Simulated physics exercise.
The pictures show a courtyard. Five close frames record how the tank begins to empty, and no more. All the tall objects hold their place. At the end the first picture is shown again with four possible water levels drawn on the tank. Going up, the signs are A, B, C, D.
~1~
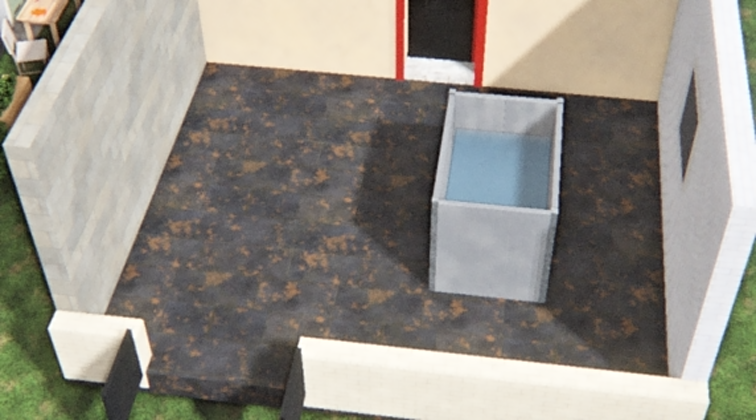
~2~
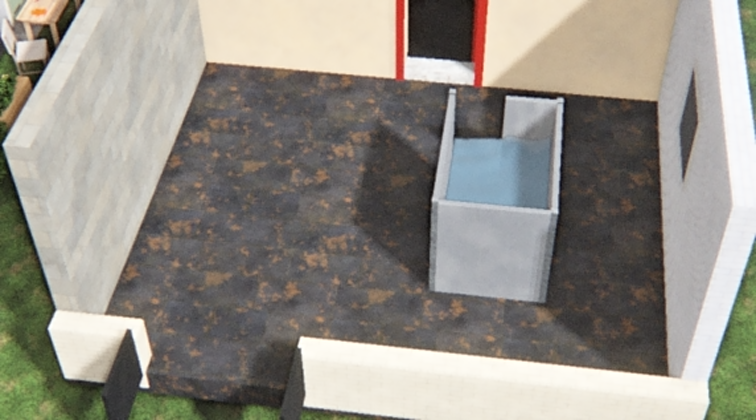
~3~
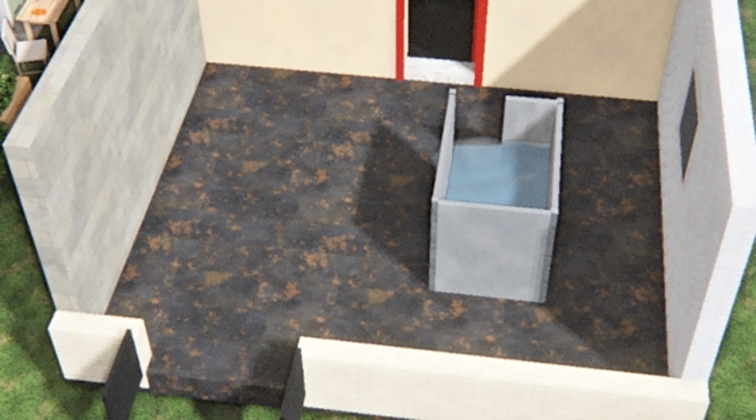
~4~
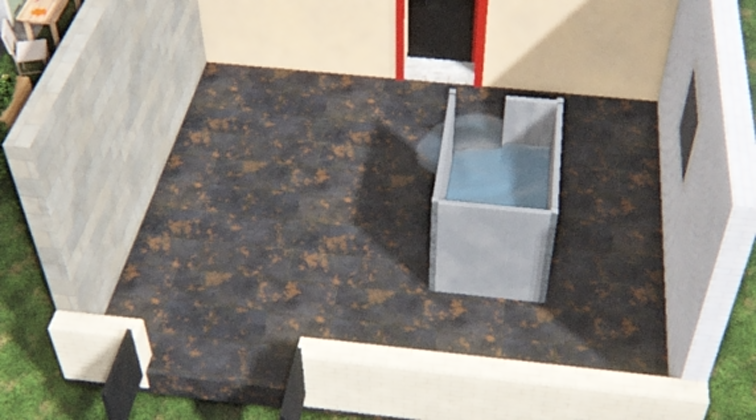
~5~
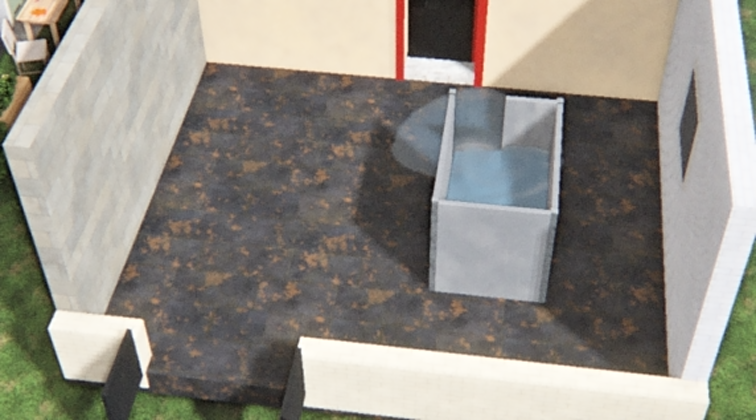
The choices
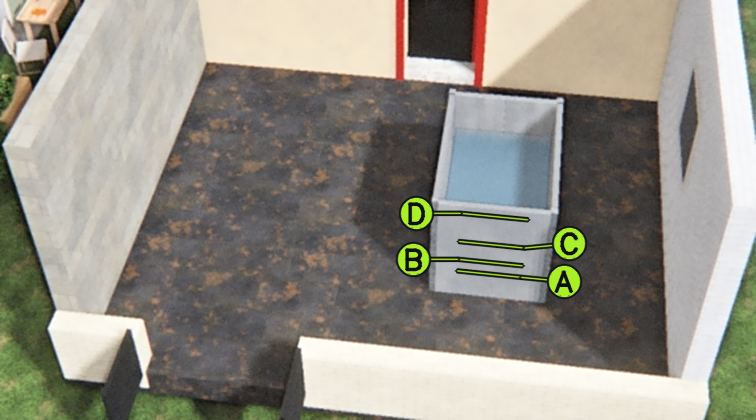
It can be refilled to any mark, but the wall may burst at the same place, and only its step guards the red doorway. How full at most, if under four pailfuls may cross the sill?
I would pick mark B.
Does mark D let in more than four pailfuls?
Yes, it does.
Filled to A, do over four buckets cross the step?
No, not at all.
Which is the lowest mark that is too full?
Here it is mark C.
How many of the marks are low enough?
Two of the four.
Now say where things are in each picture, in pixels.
Water in the tank at rest, its middle at (498, 182); foot of the red doorway at (439, 82); open gate at (221, 325).
Water covers 1 % of the ground, its front hidden from here.
Water covers 2 % of the ground, its front hidden from here.
Water covers 5 % of the ground and shows as far out as (430, 148).
Water covers 9 % of the ground and shows as far out as (426, 115).
On the marked copy, A at (489, 274); B at (490, 262); C at (491, 244); D at (494, 216); from the bottom up A, B, C, D.
Choosing A, nothing gets over.
Choosing B, a bucket or two gets in.
Choosing C, about 9 bucketfuls get in.
Choosing D, dozens of bucketfuls pour in.
